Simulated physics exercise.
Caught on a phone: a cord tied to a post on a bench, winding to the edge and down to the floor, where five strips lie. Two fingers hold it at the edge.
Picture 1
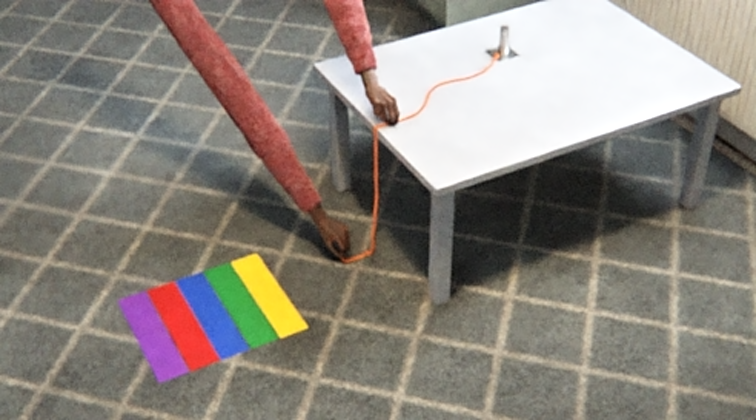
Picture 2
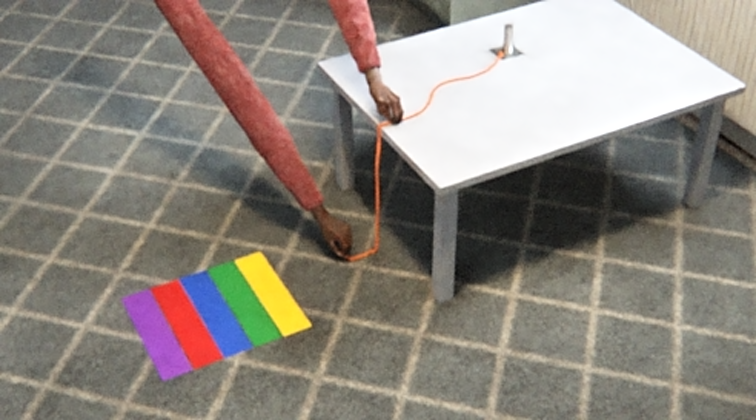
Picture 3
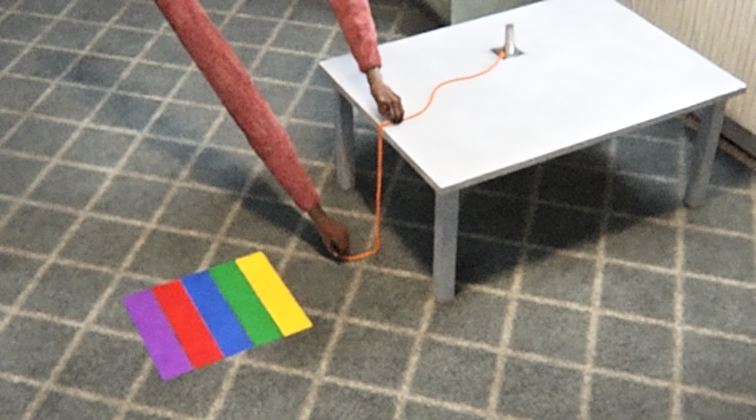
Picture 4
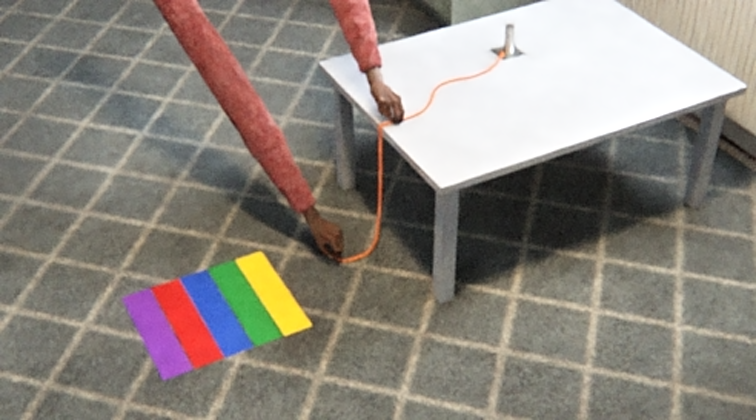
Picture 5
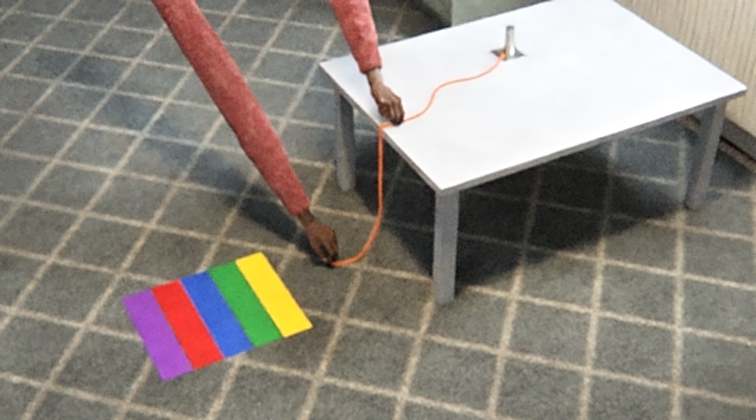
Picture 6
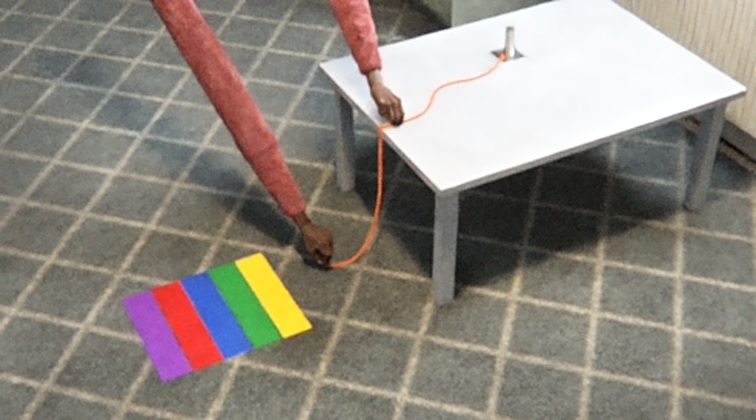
On a gray carpet with a grid pattern, one hand holds an orange cord at the edge of a white table while the other, near the floor, draws the cord's lower end slightly left beside five colored strips.
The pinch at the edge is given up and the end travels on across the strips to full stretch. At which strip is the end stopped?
Over green.
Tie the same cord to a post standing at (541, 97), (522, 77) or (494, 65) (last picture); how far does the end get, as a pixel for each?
About (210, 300), (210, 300) and (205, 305).
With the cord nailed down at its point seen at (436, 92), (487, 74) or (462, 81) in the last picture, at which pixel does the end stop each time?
Near (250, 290), (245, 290) and (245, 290).
A little later, end near (281, 277); over yellow.
Next, end near (255, 285); over yellow.
When it is tight, end near (239, 291); over green. The end stops over the green strip.
